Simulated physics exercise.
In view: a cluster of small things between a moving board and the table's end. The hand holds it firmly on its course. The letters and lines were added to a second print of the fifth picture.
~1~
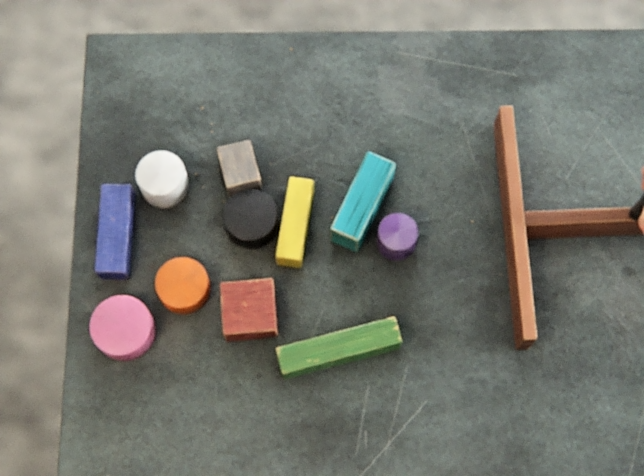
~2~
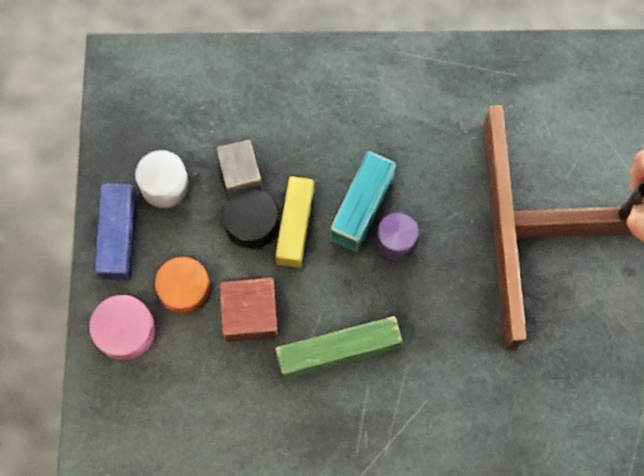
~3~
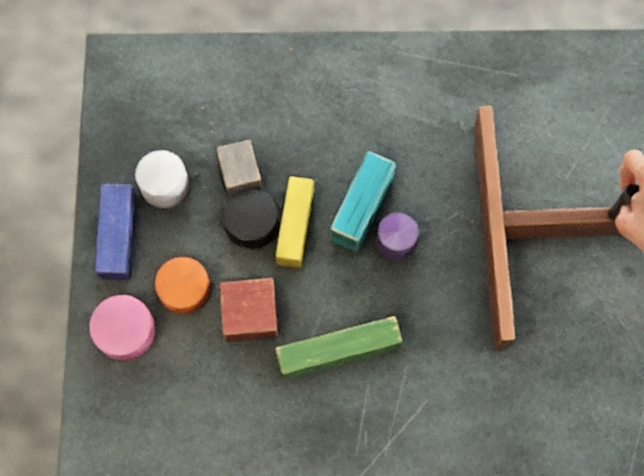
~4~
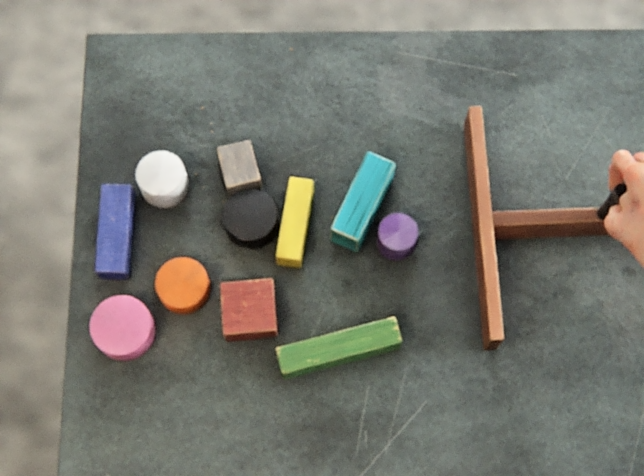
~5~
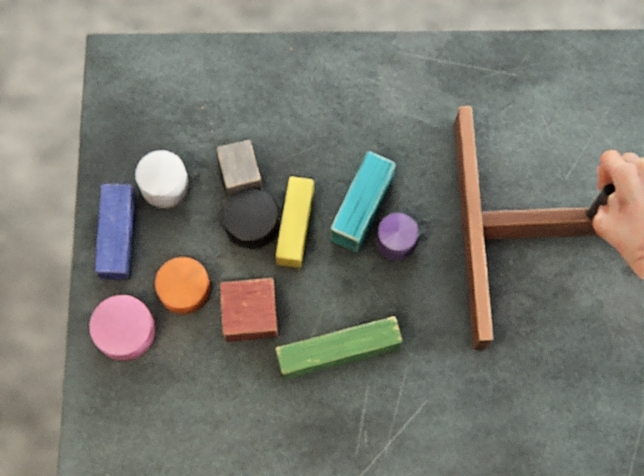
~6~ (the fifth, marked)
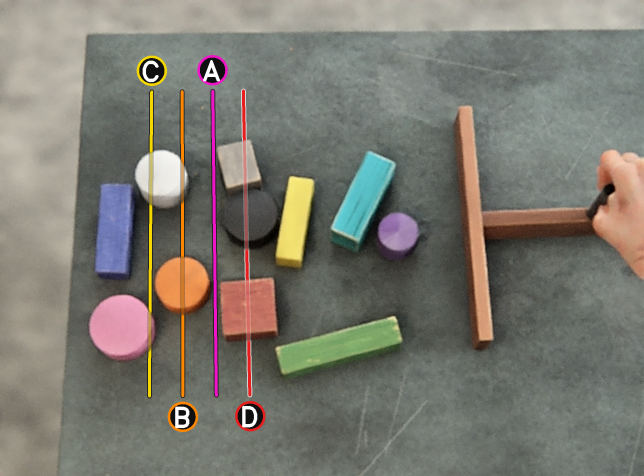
On a dark, scratched tabletop, small coloured blocks and round pieces sit scattered at the left, while a brown T-shaped wooden pusher stands to their right. A hand comes into view at the right edge, gripping its handle and sliding it slowly leftward, narrowing the gap to the pieces, which stay still.
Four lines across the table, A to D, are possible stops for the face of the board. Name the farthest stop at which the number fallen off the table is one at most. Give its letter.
It should halt at B.
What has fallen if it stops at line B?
The blue bar.
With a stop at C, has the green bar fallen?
By then, no.
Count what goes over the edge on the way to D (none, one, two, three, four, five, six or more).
The count is none.
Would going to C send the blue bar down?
Yes.
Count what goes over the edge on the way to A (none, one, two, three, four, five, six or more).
In all, none.
On the marked copy, A at (214, 236); B at (183, 237); C at (151, 237); D at (246, 236).
With B. Early on, board (370, 220); green bar (305, 349); black tin (237, 215).
Further on, board (265, 221); white tin (126, 150); black tin (153, 191).
At the end, board (183, 221); blue bar over the edge; black tin (83, 179); one fallen.
As for the rest, A is within the limit but short; C drops three; D is within the limit but short.
